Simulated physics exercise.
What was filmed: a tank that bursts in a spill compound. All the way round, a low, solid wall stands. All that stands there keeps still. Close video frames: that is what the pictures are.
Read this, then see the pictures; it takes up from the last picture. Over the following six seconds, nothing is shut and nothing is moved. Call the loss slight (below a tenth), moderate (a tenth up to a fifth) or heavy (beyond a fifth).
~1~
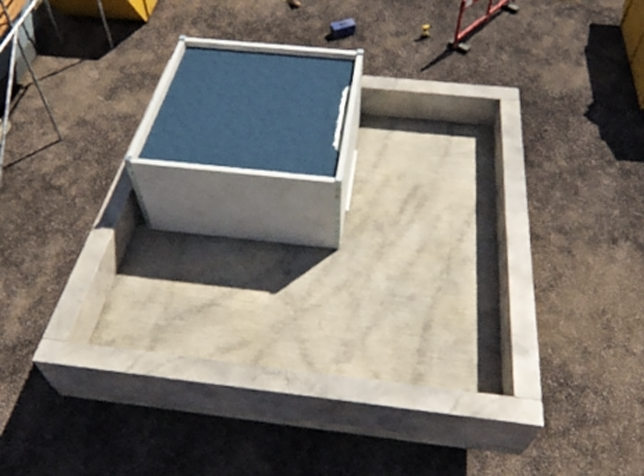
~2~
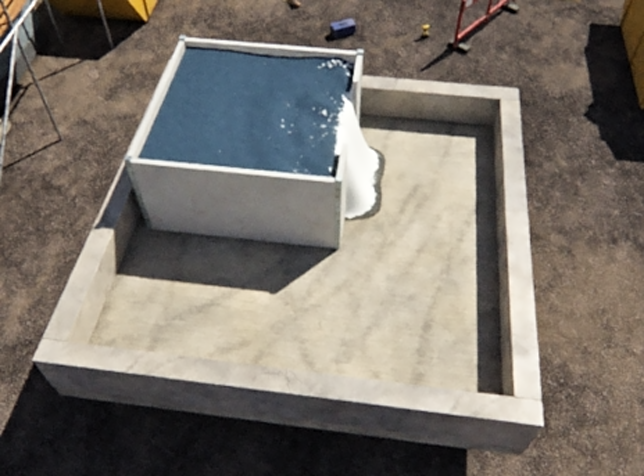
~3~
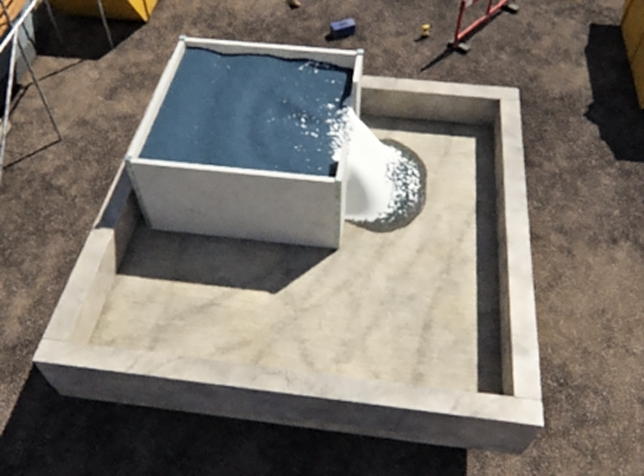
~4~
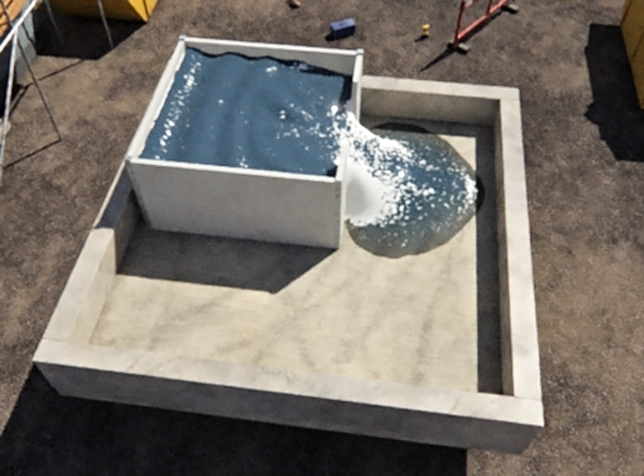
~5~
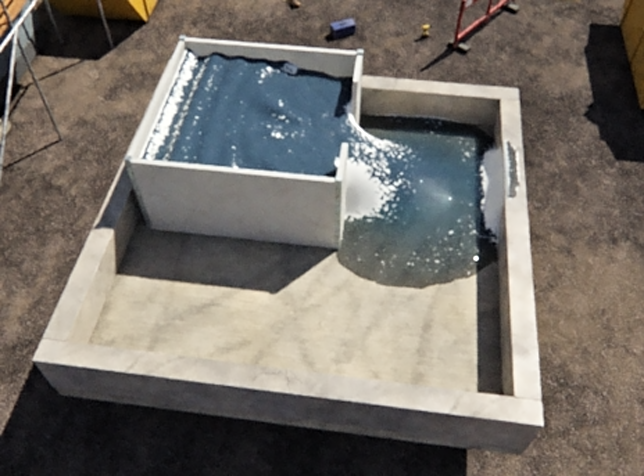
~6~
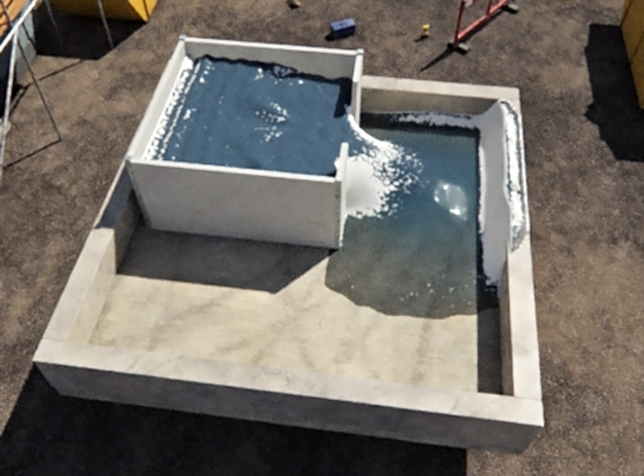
Slight.
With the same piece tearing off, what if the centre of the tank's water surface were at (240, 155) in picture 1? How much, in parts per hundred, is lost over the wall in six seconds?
About 6 per cent.
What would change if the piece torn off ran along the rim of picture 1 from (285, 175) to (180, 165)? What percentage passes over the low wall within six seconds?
Roughly 6 %.
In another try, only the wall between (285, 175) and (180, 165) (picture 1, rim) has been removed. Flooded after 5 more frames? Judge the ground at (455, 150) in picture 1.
There: Clear.
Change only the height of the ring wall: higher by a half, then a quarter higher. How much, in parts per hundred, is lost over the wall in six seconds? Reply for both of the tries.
Around 2 percent for the first try and around 4 percent for the second, I'd say.
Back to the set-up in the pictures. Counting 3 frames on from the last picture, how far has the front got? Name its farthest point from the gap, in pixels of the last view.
I'd say at around (494, 414).
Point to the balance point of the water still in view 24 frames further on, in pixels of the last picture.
Roughly (318, 223) in the last picture.
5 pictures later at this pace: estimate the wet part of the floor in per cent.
That should be about 55 %.
A moment on, water covers 45 % of the floor; the low wall has let 1 % over.
Next, water covers 50 % of the floor; the low wall has let 2 % over.
Then, water covers 65 % of the floor; the low wall has let 6 % over.
Later, water covers 75 % of the floor; the low wall has let 7 % over.
In the end, water covers 75 % of the floor; the low wall has let 7 % over.
